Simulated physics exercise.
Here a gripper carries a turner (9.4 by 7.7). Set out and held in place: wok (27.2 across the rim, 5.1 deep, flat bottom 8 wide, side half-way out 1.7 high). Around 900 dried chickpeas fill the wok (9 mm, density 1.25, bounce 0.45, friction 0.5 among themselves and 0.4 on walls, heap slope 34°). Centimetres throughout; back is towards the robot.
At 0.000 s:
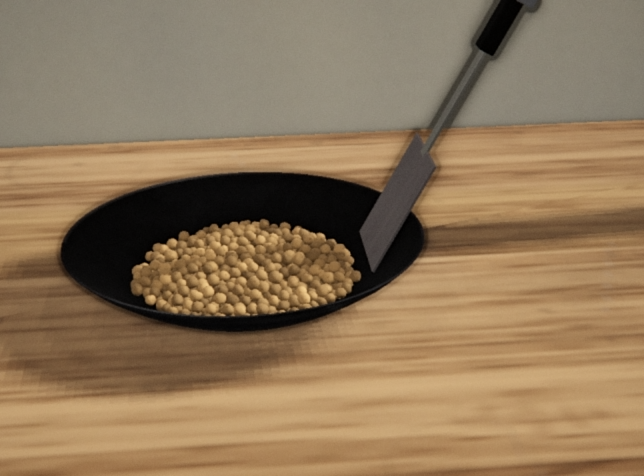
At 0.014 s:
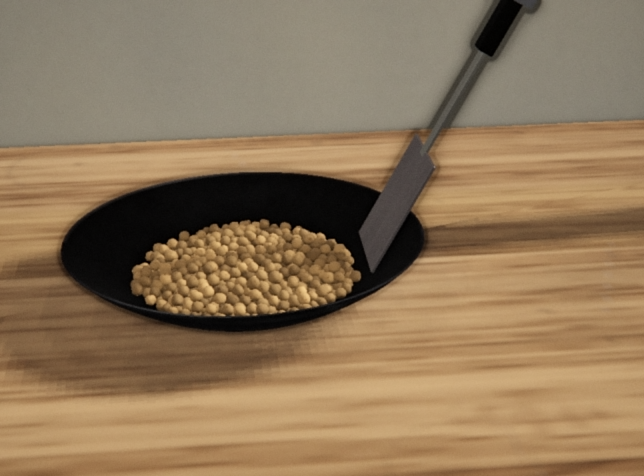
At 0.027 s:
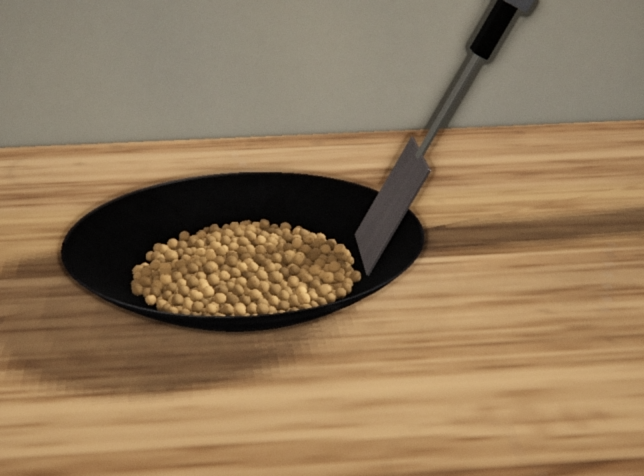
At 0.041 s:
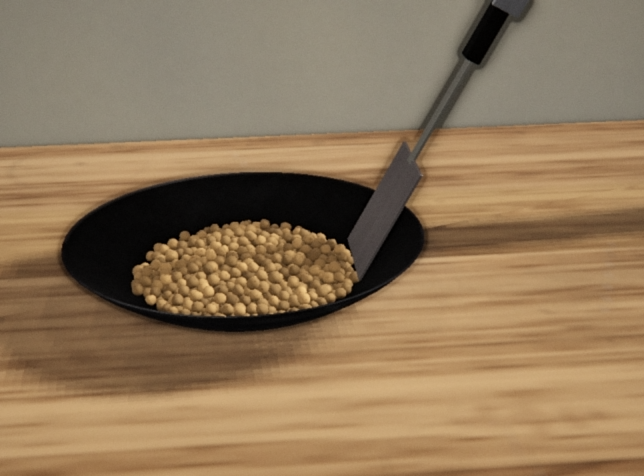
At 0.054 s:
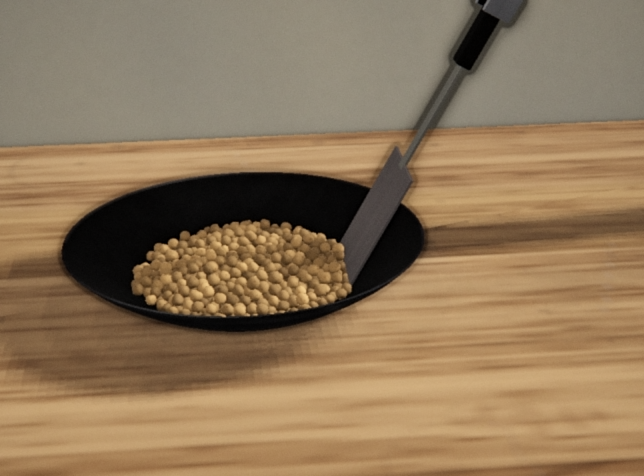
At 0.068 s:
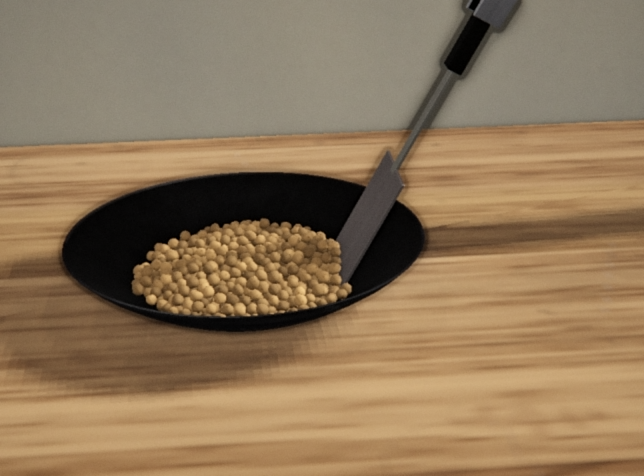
A gripper slides a turner left through a black wok, against the heap of chickpeas.
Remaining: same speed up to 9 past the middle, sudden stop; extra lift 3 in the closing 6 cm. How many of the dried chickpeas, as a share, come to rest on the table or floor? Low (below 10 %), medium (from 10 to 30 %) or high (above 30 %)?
Answer: Medium; from 10 to 30 % of the dried chickpeas finish on the table or floor.
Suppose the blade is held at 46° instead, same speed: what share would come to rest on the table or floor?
It would be near 15 per cent.
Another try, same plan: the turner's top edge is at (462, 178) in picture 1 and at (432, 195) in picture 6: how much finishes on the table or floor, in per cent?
About 20 per cent.
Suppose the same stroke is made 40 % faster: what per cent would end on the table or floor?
It would be near 30 per cent.
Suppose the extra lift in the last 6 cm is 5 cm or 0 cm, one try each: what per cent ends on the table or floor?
About 15 and 25 per cent.
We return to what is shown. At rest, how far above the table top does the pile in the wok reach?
About 6.0 cm.
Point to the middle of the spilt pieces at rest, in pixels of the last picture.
Around (8, 301).
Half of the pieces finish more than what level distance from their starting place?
Some 6 cm.
After 0.19 s, sloping 61°, highest piece 5 above the table; 900 in the wok.
After 0.32 s, sloping 61°, highest piece 7 above the table; 897 in the wok, 3 on the blade or in flight.
After 0.58 s, sloping 61°, highest piece 6 above the table; 704 in the wok, 183 on the table or floor, 13 on the blade or in flight.
After 1.63 s, sloping 61°, highest piece 5 above the table; 701 in the wok, 199 on the table or floor.
In the end, 701 in the wok, 199 on the table or floor. That is 22 % on the table or floor.
